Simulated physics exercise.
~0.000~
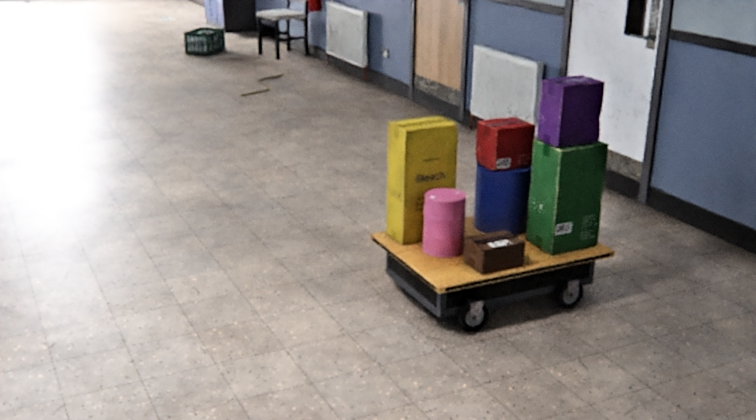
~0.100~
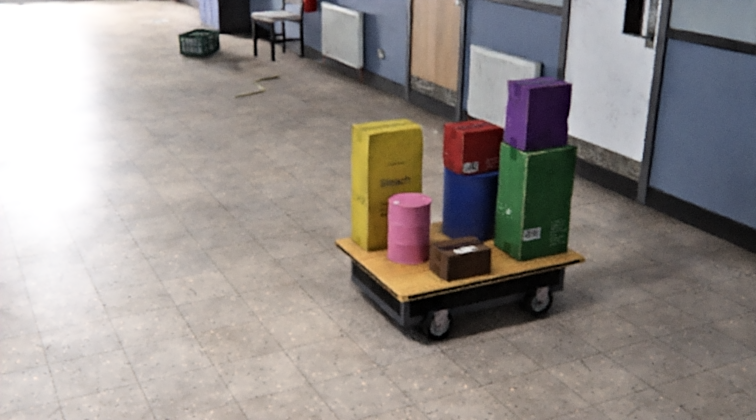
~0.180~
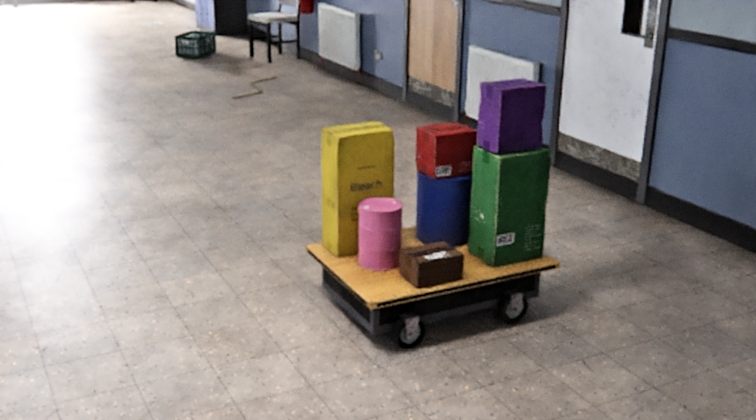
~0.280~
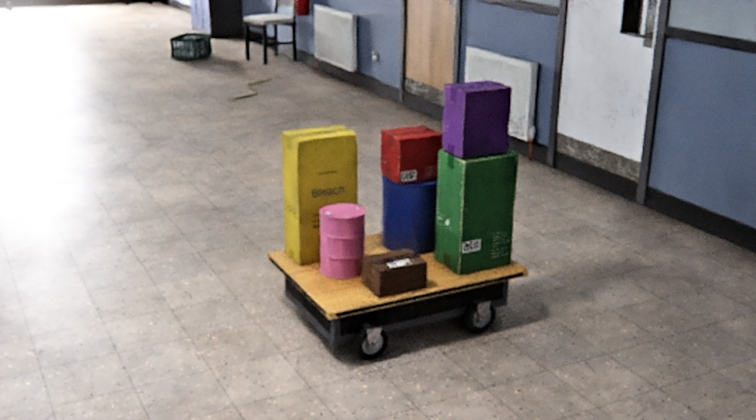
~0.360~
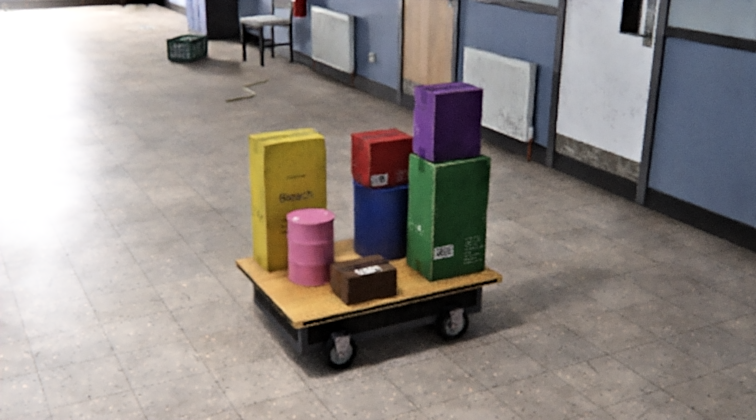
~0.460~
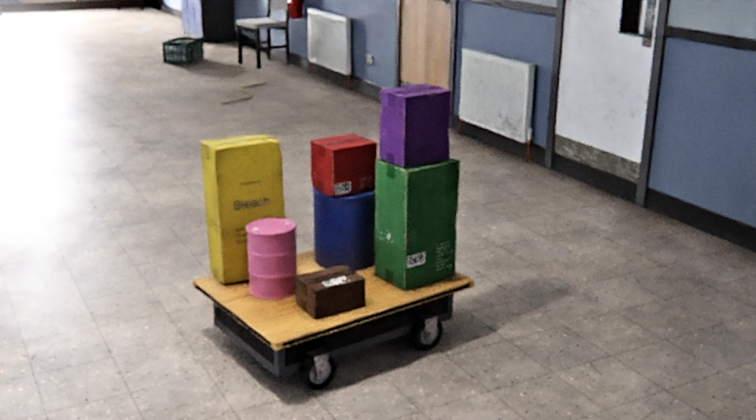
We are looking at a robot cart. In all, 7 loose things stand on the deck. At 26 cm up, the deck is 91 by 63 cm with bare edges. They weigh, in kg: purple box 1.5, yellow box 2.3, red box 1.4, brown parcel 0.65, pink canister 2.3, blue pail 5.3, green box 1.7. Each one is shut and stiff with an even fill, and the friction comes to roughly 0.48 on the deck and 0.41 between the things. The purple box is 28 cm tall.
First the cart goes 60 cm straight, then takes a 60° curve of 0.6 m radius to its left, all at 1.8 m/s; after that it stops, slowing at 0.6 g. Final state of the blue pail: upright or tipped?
Tipped.
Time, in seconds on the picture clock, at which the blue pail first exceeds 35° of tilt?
At around 1.0 seconds on the pictures' clock.
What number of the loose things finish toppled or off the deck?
I make it 6.
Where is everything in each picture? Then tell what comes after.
Cart 0 cm along; blue pail (503, 195); purple box (570, 111), in the first frame.
Cart 18 cm along; red box (472, 147); brown parcel (460, 258), in the second frame.
Cart 32 cm along; pink canister (380, 233); green box (509, 202), in the third frame.
Cart 50 cm along; purple box (476, 119); yellow box (320, 194), in the fourth frame.
Cart 65 cm along; red box (382, 159); brown parcel (364, 279), in the fifth frame.
Cart 83 cm along, turned 8°; blue pail (346, 224); pink canister (272, 258) 5 cm from its spot, in the sixth frame.
By 0.86 s, cart 155 cm along, turned 60°; yellow box, red box, pink canister and blue pail now off the deck; purple box tilted 18°; brown parcel 30 cm from its spot.
By 1.16 s, cart 180 cm along, turned 60°, stopped; purple box now off the deck; green box tilted 60°; brown parcel 31 cm from its spot.
When it is over (2.0 s), off the deck and tipped over, purple box, yellow box, red box, pink canister and blue pail; lying over on the deck, green box; not toppled but over 10 cm from the start, brown parcel.
